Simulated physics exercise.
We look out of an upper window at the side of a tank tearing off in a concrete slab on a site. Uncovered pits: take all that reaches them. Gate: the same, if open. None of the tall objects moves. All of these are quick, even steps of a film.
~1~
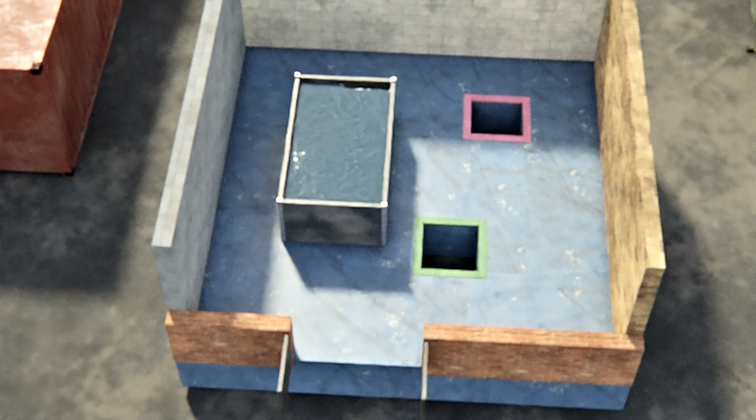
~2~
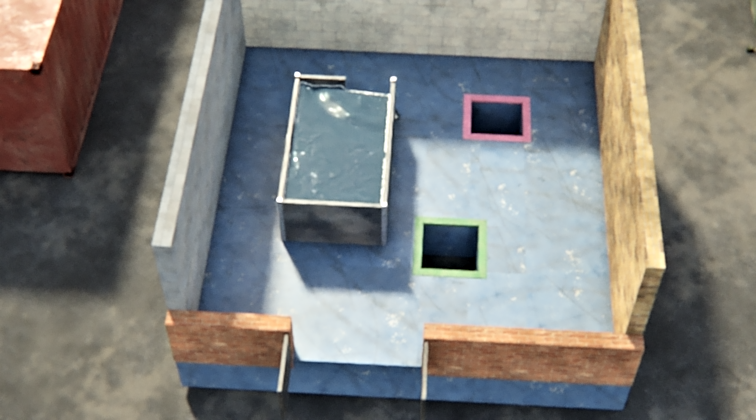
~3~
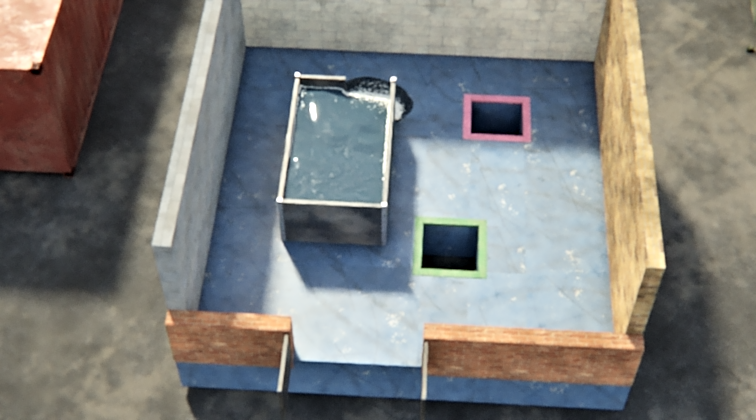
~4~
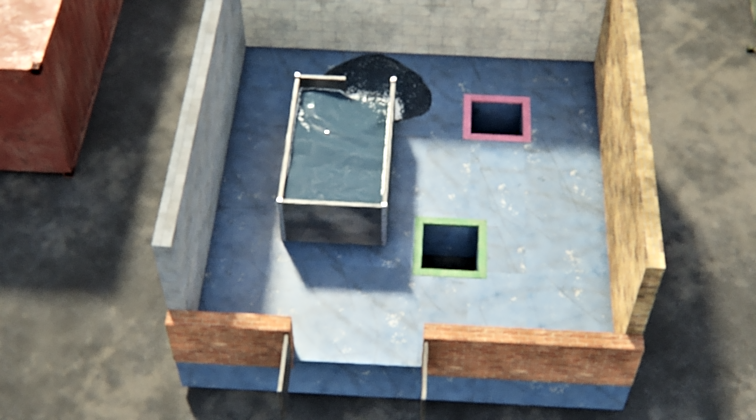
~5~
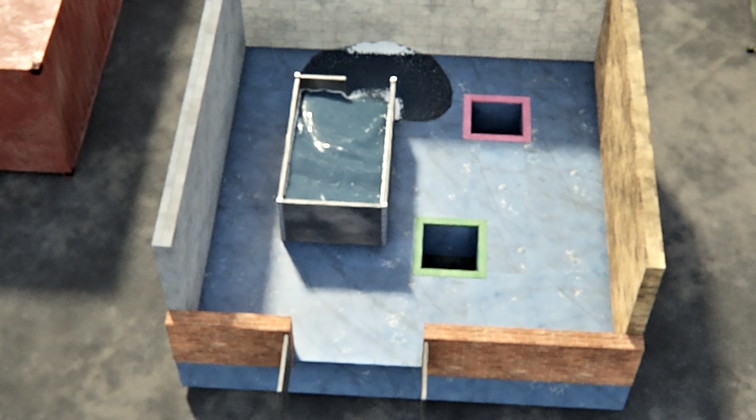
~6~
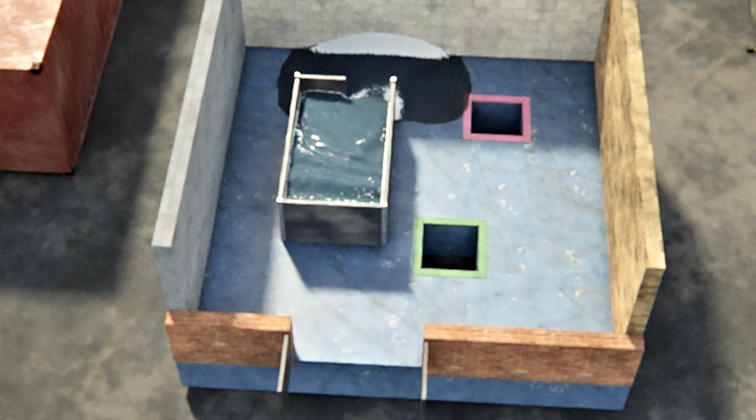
The clip opens on a still, water-filled tank in a walled yard with two square pits, one rimmed pink, one green. The tank's far side gives way and water pours out. A dark, foam-edged sheet spreads rightward and to the back wall, then widens leftward behind the tank and rightward beside the pink-rimmed pit.
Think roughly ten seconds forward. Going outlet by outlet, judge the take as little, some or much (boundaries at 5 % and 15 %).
My judgement: The gate ends up with some, the green pit ends up with some, the pink pit ends up with some.
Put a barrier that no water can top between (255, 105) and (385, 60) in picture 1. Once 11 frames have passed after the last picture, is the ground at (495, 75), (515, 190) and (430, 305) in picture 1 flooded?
In that order: Flooded, clear, dry.
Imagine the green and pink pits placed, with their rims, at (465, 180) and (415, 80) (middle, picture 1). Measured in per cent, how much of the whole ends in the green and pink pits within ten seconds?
My answer: Green gets 0 percent, pink gets 45 percent.
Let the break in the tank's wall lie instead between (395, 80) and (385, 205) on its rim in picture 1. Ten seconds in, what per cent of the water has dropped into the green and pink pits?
Shares: Green at 30 percent, pink at 25 percent.
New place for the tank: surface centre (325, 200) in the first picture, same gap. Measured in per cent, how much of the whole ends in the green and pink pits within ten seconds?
Shares - green: 6 in a hundred; pink: 14 in a hundred.
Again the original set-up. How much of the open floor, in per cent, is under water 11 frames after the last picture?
Close to 25 percent, by my reckoning.
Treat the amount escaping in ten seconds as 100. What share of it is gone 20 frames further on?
It works out at roughly 10 per cent.
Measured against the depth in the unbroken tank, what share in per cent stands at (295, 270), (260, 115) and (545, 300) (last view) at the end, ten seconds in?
Depths of roughly 4, 6 and 10 per cent.
A moment on, water covers 20 % of the floor; the gate 0 %, the green pit 0 %, the pink pit 0 %.
Next, water covers 25 % of the floor; the gate 0 %, the green pit 0 %, the pink pit 0 %.
Then, water covers 55 % of the floor; the gate 0 %, the green pit 0 %, the pink pit 2 %.
Later, water covers 85 % of the floor; the gate 1 %, the green pit 2 %, the pink pit 5 %.
In the end, water covers 95 % of the floor; the gate 8 %, the green pit 10 %, the pink pit 9 %.
